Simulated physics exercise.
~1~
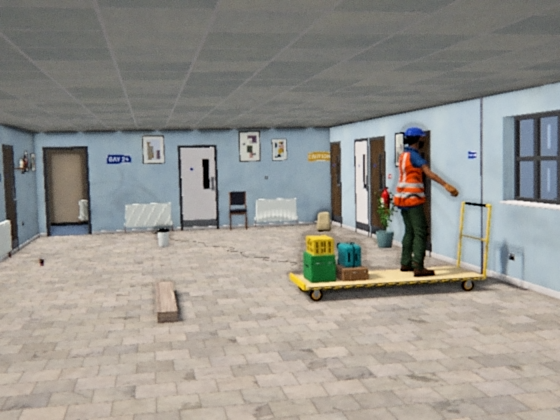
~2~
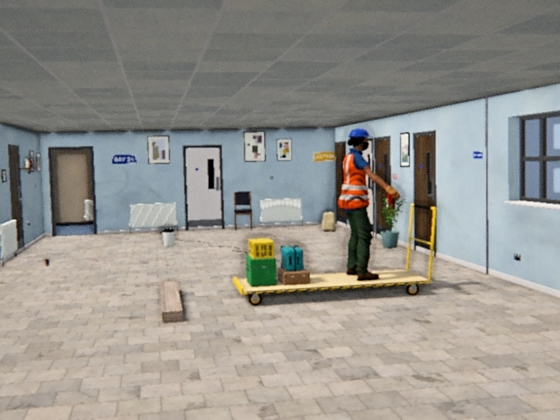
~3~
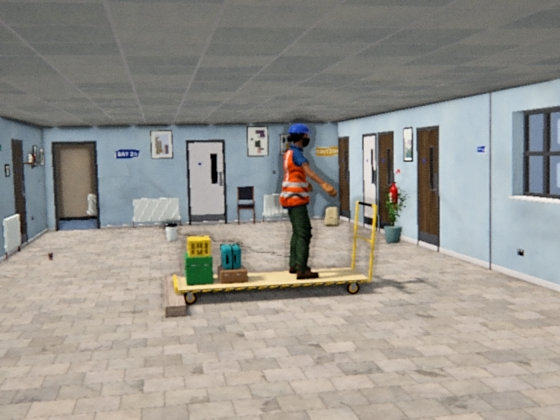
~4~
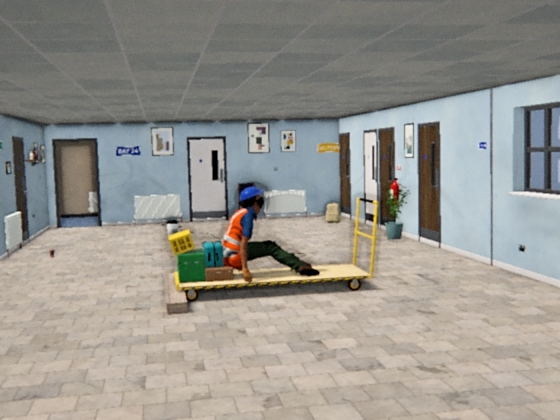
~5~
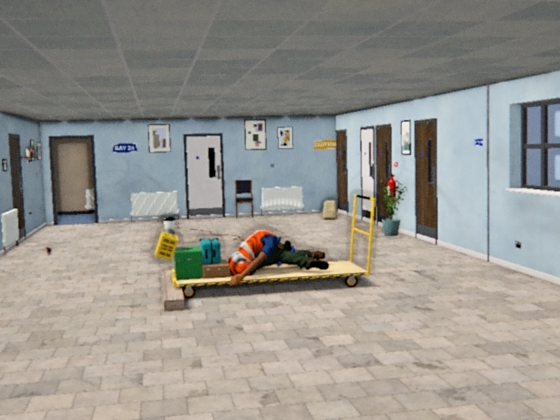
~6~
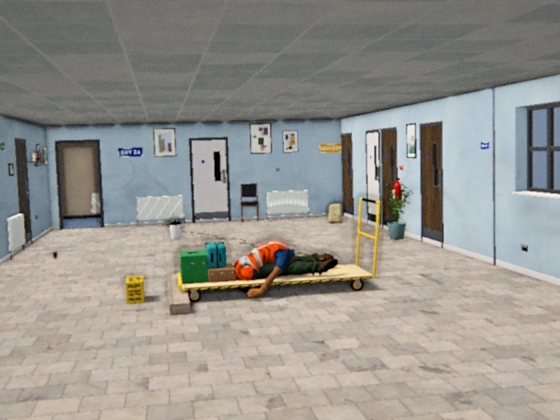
The footage shows a person in an orange vest standing on a yellow flat cart with crates and cases, rolling left until it stops at a beam on the floor. The person collapses onto the deck, while the yellow crate tips over the front and lands on the floor.
